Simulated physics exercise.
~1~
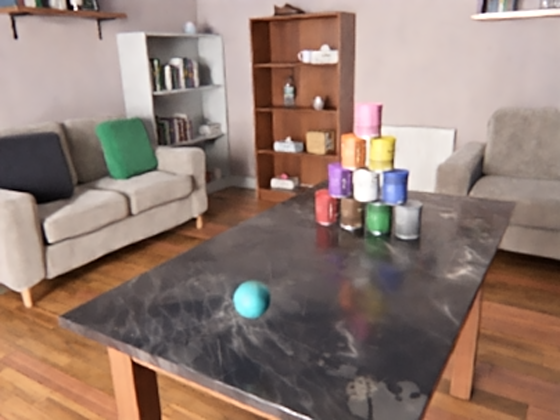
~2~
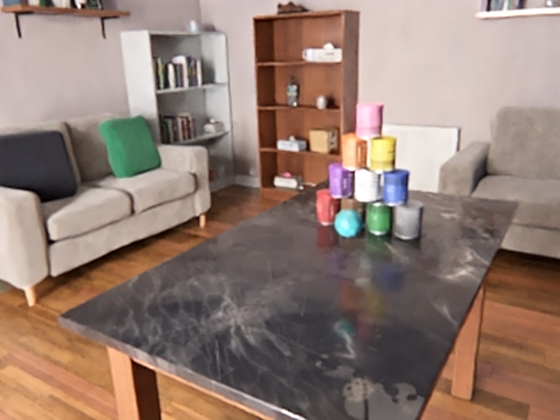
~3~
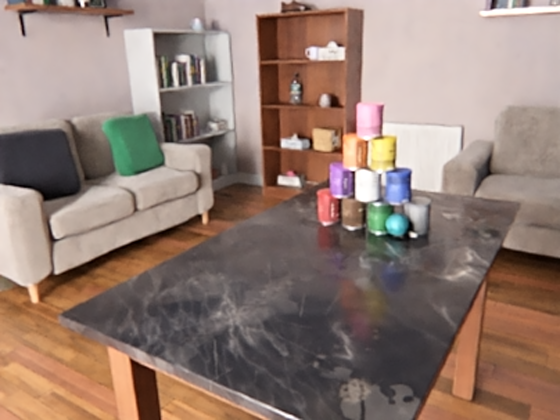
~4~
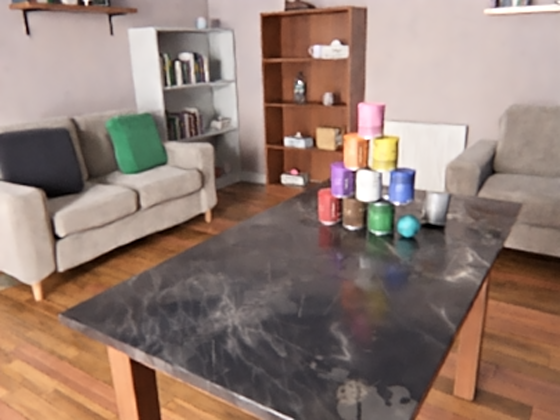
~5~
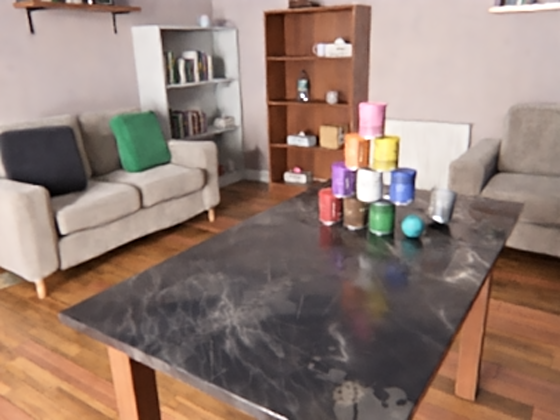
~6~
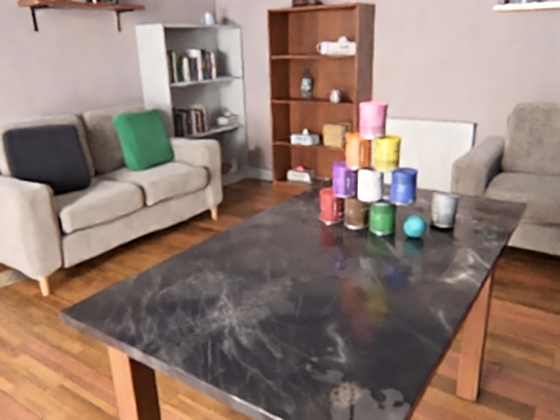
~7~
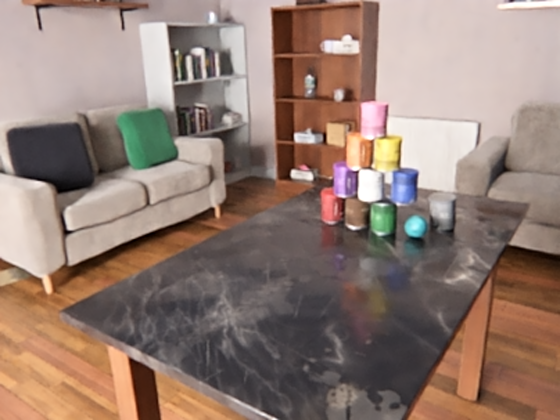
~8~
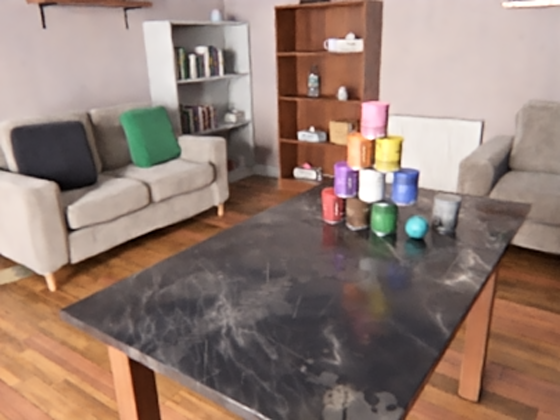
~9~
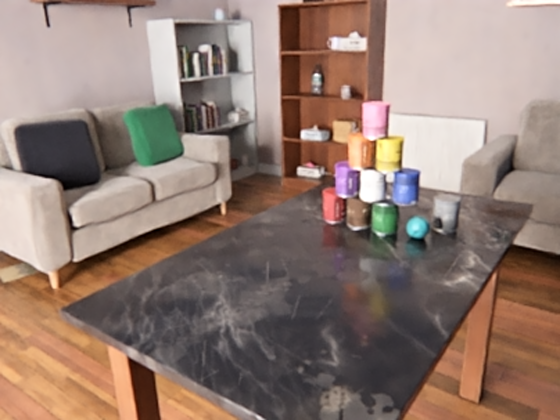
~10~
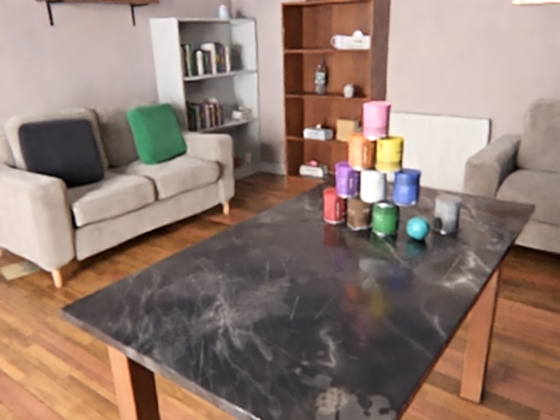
A pyramid of colourful tins stands toward the far end of a dark marbled table, seen from slightly above in a living room with grey sofas, a green cushion and two bookcases. Pink tops the stack, orange and yellow sit below, then purple, white and blue, with red, brown, green and grey along the bottom. A turquoise ball travels from the near part of the table to the bottom row and moves right, past the green tin. The grey tin shifts right, leans briefly and settles upright, apart from the stack. The ball rests beside it, while the other tins remain stacked.
